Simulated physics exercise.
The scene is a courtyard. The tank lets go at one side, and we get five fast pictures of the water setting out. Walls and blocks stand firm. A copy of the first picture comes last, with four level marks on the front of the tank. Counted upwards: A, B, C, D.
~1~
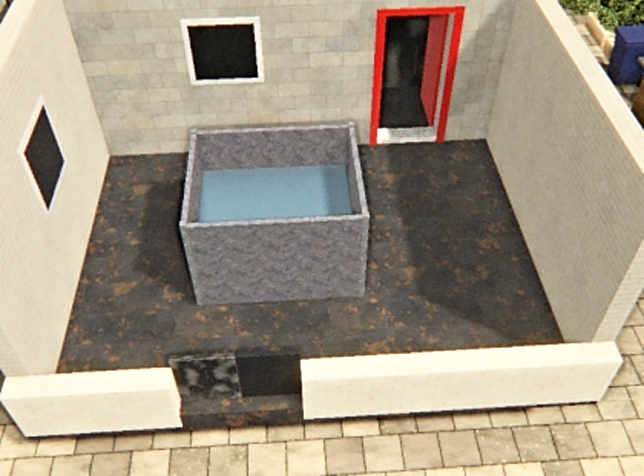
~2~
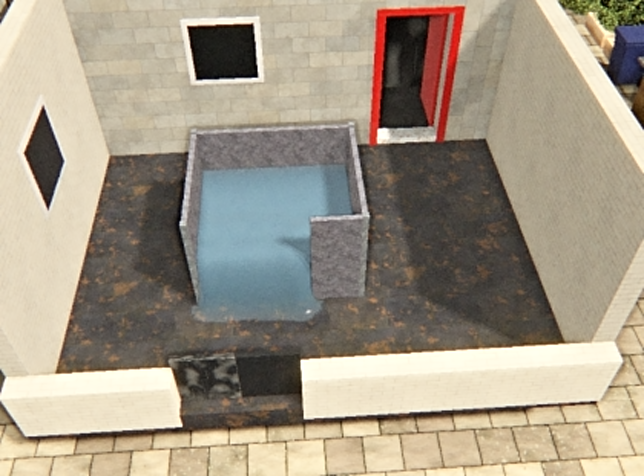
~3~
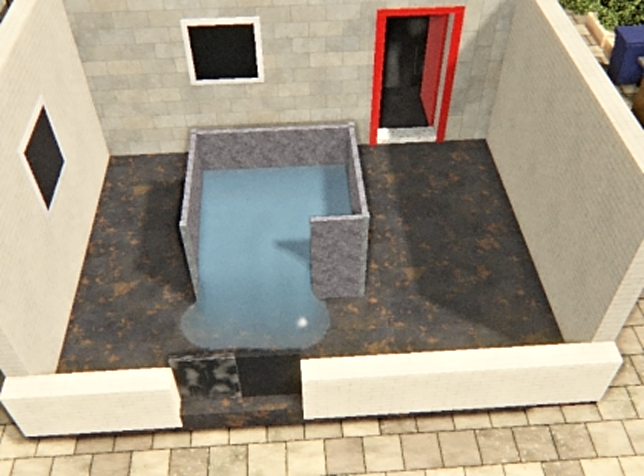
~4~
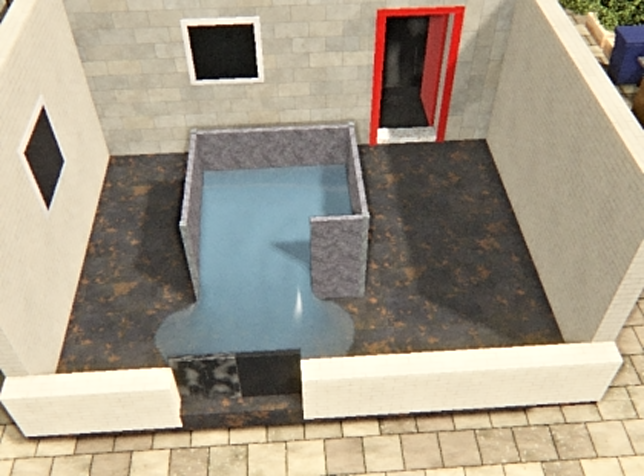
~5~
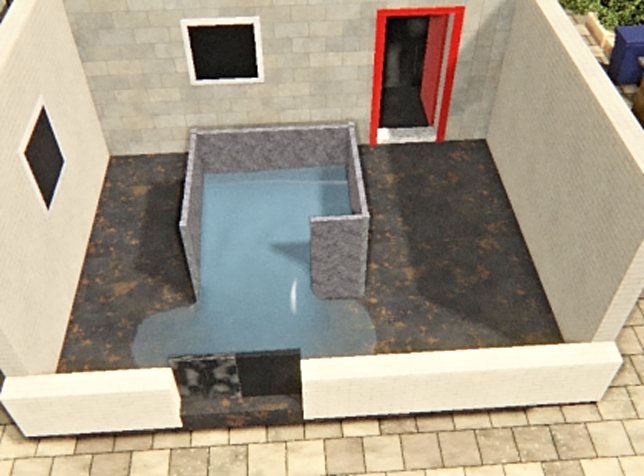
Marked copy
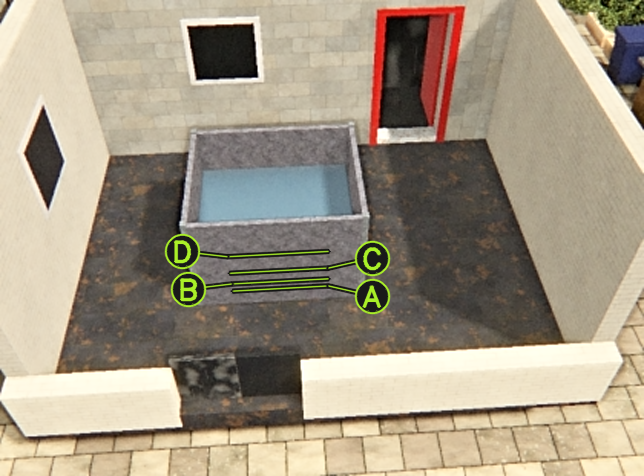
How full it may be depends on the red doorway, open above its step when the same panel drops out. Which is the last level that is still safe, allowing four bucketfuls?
Level C.
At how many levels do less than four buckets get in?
Three of them.
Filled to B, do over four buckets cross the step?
No.
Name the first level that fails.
That is level D.
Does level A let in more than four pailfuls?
No.
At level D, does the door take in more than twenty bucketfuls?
No, it does not.
On the marked copy, A at (280, 288); B at (280, 281); C at (279, 270); D at (278, 254); from the bottom up A, B, C, D.
For level A, nothing gets over.
For level B, nothing gets over.
For level C, a splash gets over, under a bucket.
For level D, about 8 bucketfuls get in.
